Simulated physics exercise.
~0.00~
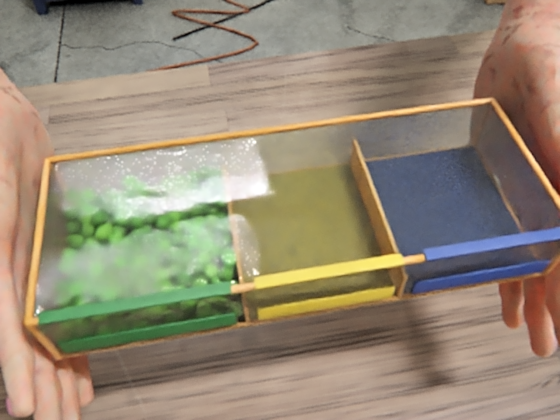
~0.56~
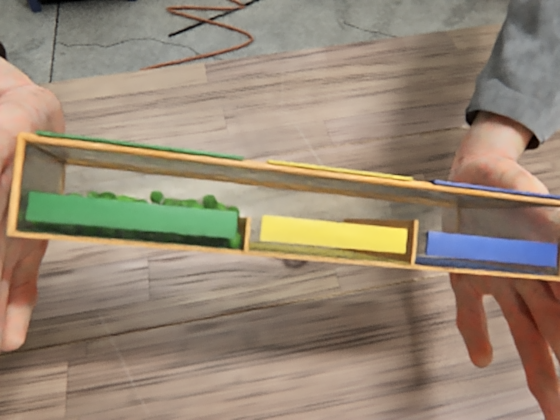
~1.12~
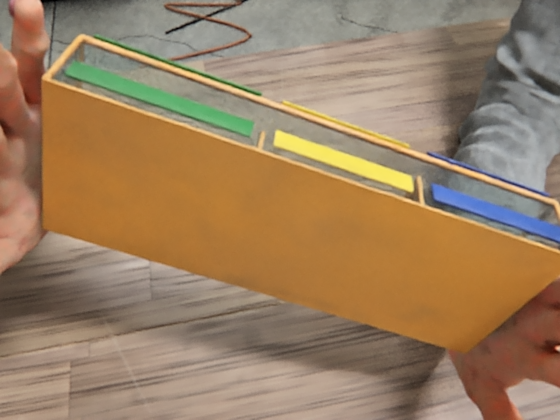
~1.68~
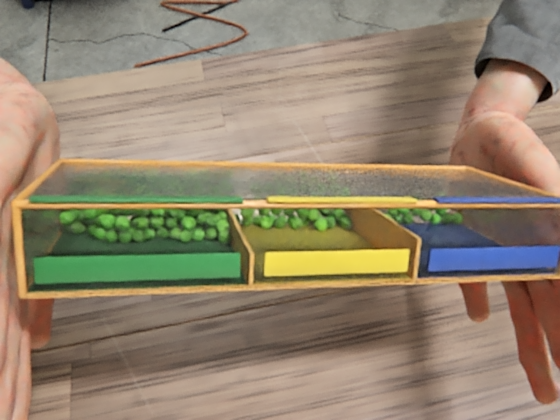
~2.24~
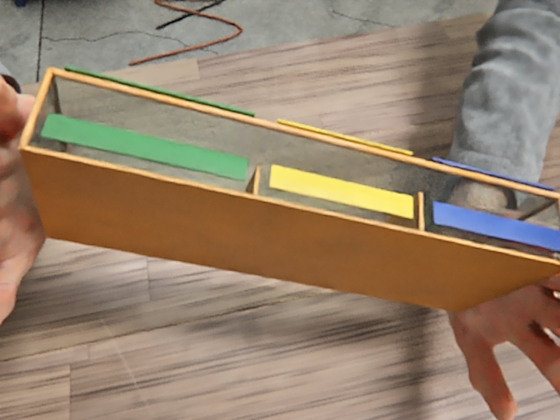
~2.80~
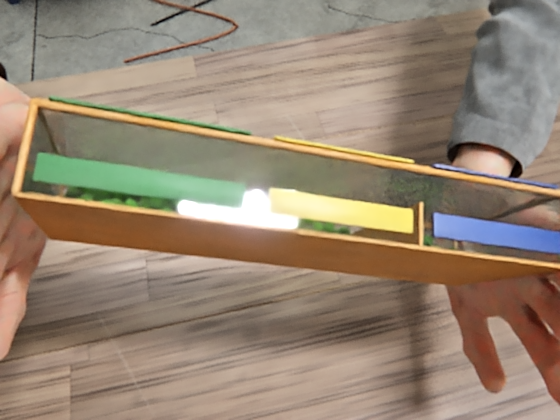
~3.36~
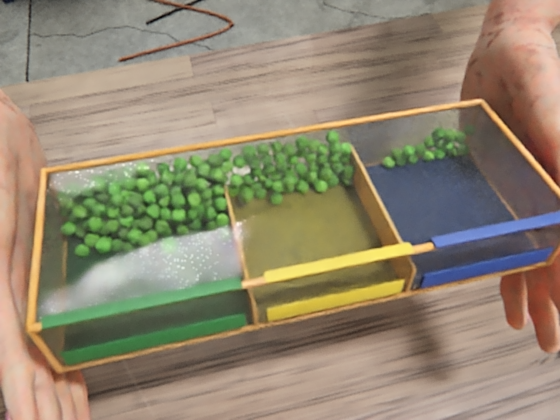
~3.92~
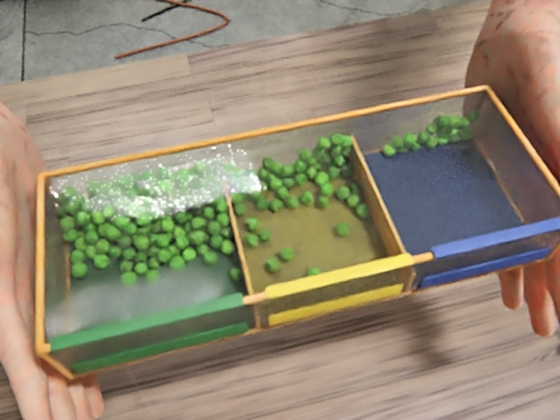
Above a wood-patterned surface, two hands tip a clear-lidded box of green peas up on its side, partly back, up again, then level, as peas spread from the green-marked left section, leaving most there, some in the yellow middle and a few in the blue right.
